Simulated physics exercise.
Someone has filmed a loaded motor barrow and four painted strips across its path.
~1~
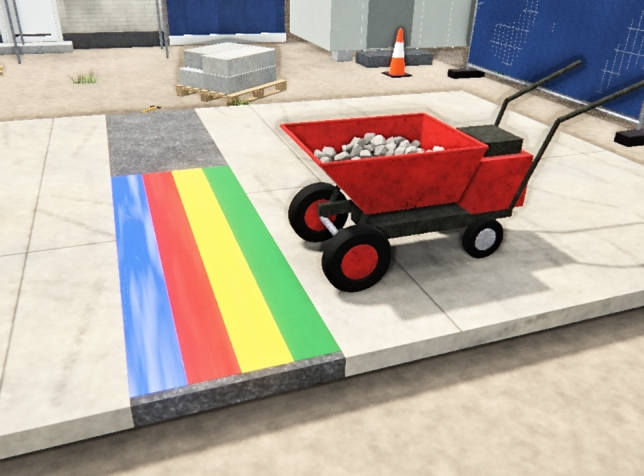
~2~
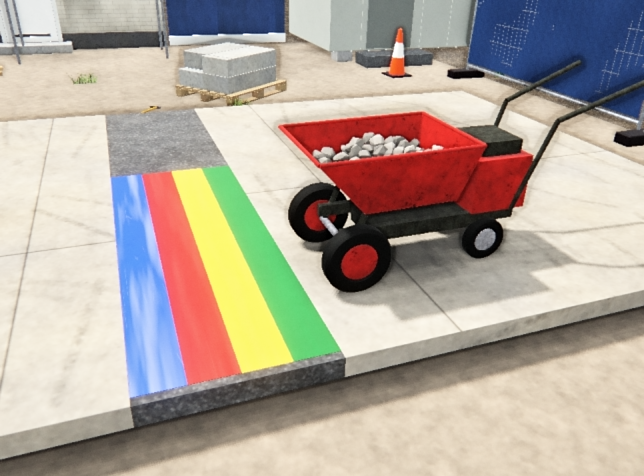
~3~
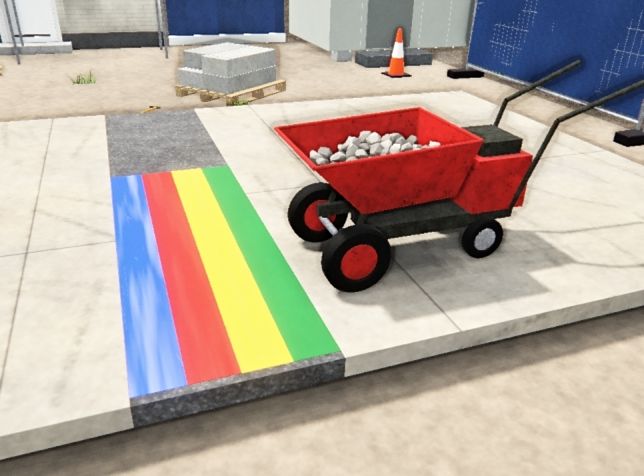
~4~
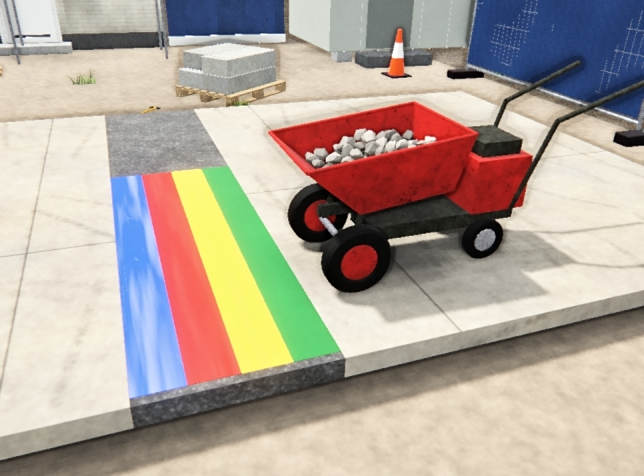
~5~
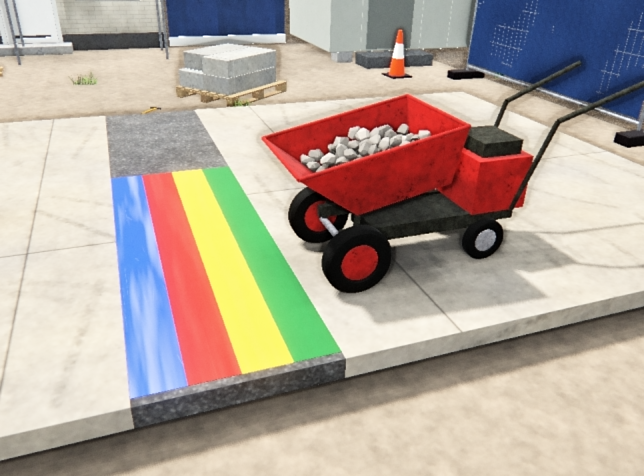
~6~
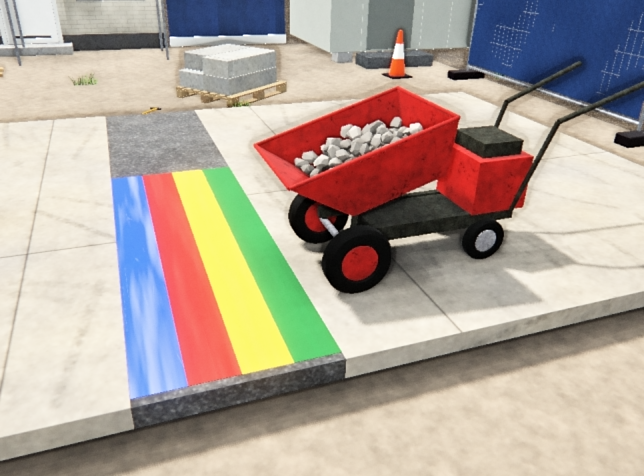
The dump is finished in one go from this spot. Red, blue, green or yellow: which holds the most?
Most lies over the red band.
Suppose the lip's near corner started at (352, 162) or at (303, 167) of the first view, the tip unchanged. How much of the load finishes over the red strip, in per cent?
About 20 and 40 per cent.
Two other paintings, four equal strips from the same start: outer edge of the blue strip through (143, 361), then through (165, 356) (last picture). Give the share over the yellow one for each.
Near 10 % and 0 %.
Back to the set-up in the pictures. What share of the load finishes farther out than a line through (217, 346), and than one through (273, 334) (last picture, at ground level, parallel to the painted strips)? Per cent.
In turn 50 and 80 in a hundred.
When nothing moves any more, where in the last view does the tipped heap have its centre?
At about (188, 285).
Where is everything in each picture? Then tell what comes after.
Lip of the skip at (322, 165), level; top of the load at (391, 161), broken stones; green strip at (300, 323); yellow strip at (254, 333); red strip at (205, 342); blue strip at (153, 353), in the first picture.
Lip of the skip at (320, 166), level; top of the load at (390, 161), in the second picture.
Lip of the skip at (315, 169), tipped barely; top of the load at (395, 151), in the third picture.
Lip of the skip at (308, 174), tipped a little; top of the load at (391, 149), in the fourth picture.
Lip of the skip at (299, 180), tipped a little; top of the load at (398, 153), in the fifth picture.
Lip of the skip at (290, 189), tipped clearly; top of the load at (398, 138); green strip at (301, 325); yellow strip at (254, 334); red strip at (205, 344); blue strip at (154, 354), in the sixth picture.
Soon, skip tipped steeply; all in the skip.
A while on, skip tipped steeply; most in the skip; a small part over the yellow strip; a small part over the red strip.
Towards the end, skip tipped right over; about a quarter in the skip; about a quarter over the yellow strip; about a third over the red strip; about a quarter over the blue strip; a small part off the paint.
Finally, skip tipped right over; a small part in the skip; none over the green strip; about a quarter over the yellow strip; about a third over the red strip; about a quarter over the blue strip; a small part off the paint.
